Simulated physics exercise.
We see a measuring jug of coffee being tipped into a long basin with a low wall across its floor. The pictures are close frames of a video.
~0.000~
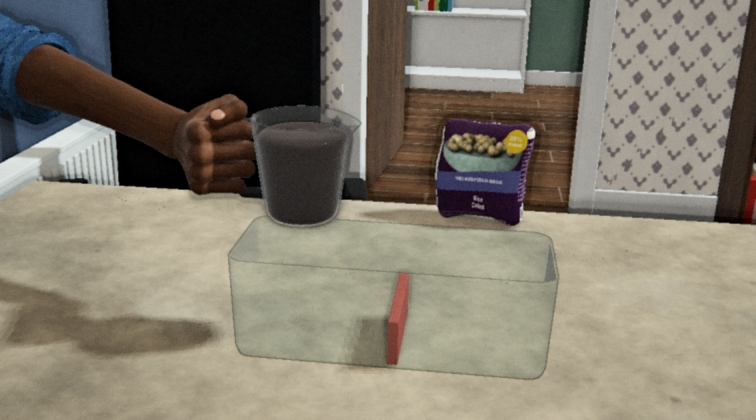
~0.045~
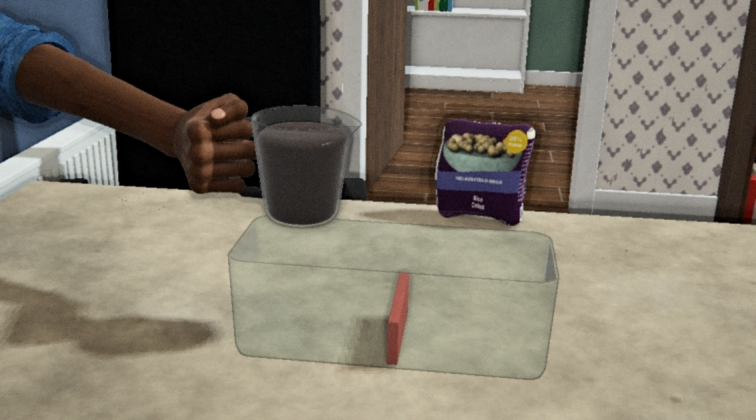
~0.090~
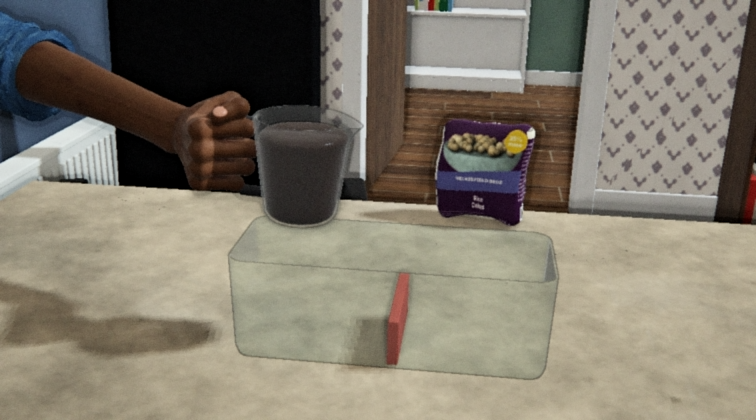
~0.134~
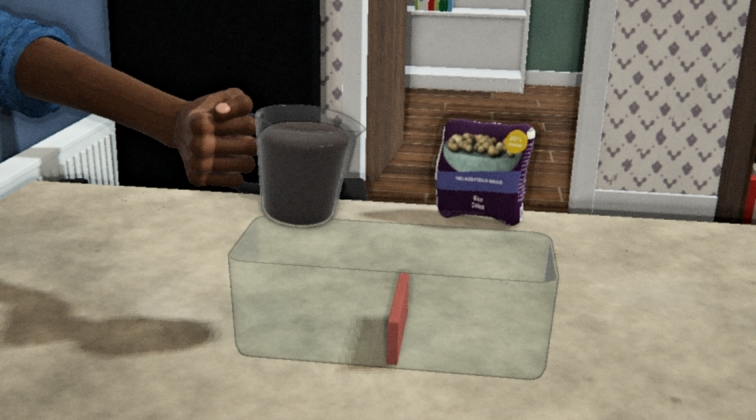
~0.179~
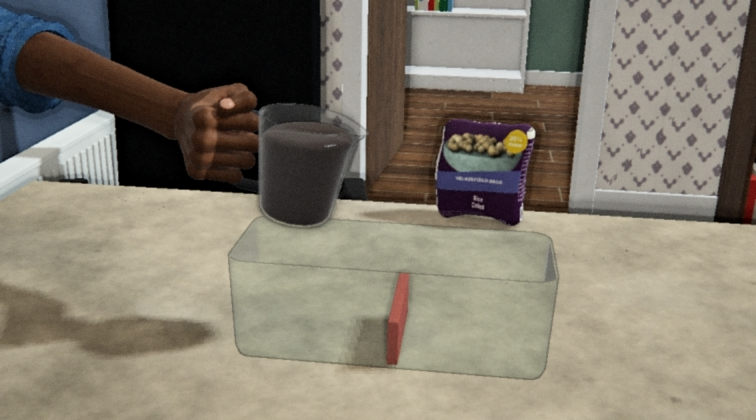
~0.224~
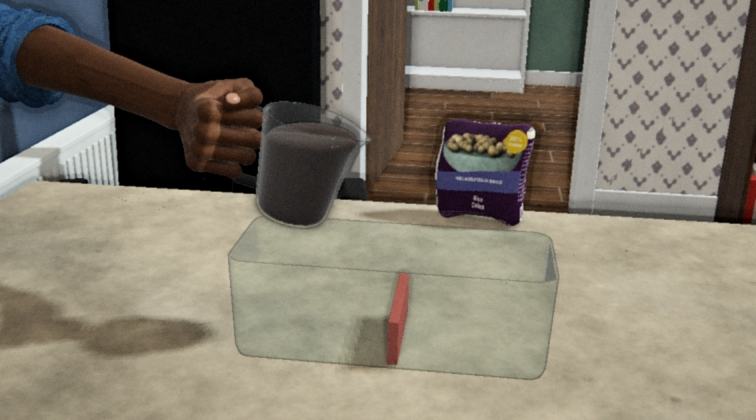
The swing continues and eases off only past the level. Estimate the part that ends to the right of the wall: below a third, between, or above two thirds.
It comes to over two thirds.
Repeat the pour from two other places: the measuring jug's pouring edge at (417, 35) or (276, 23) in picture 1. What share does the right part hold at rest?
The first gives 95 %, the second 5 %.
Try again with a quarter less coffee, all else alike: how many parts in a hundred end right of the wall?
It comes to 60 per cent or so.
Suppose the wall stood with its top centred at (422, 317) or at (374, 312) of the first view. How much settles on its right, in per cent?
In turn 35 and 95 in a hundred.
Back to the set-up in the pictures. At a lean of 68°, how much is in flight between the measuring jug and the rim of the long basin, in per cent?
About 15 per cent.
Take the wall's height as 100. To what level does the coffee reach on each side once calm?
Some 10 per cent left and 40 right.
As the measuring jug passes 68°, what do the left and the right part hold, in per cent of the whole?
Left: 0 %. Right: 10 %.
A moment on, the measuring jug is tipped part way and 75 per cent is still to pour, 0 is left of the wall and 9 right of it.
Next, the measuring jug is tipped on its side and 28 per cent is still to pour, 9 is left of the wall and 52 right of it.
Then the measuring jug is tipped on its side and 5 per cent is still to pour, 20 is left of the wall and 73 right of it.
Later the measuring jug is tipped on its side and 1 per cent is still to pour, 25 is left of the wall and 74 right of it.
At rest 26 per cent lies left of the wall, 74 right of it and 0 outside.
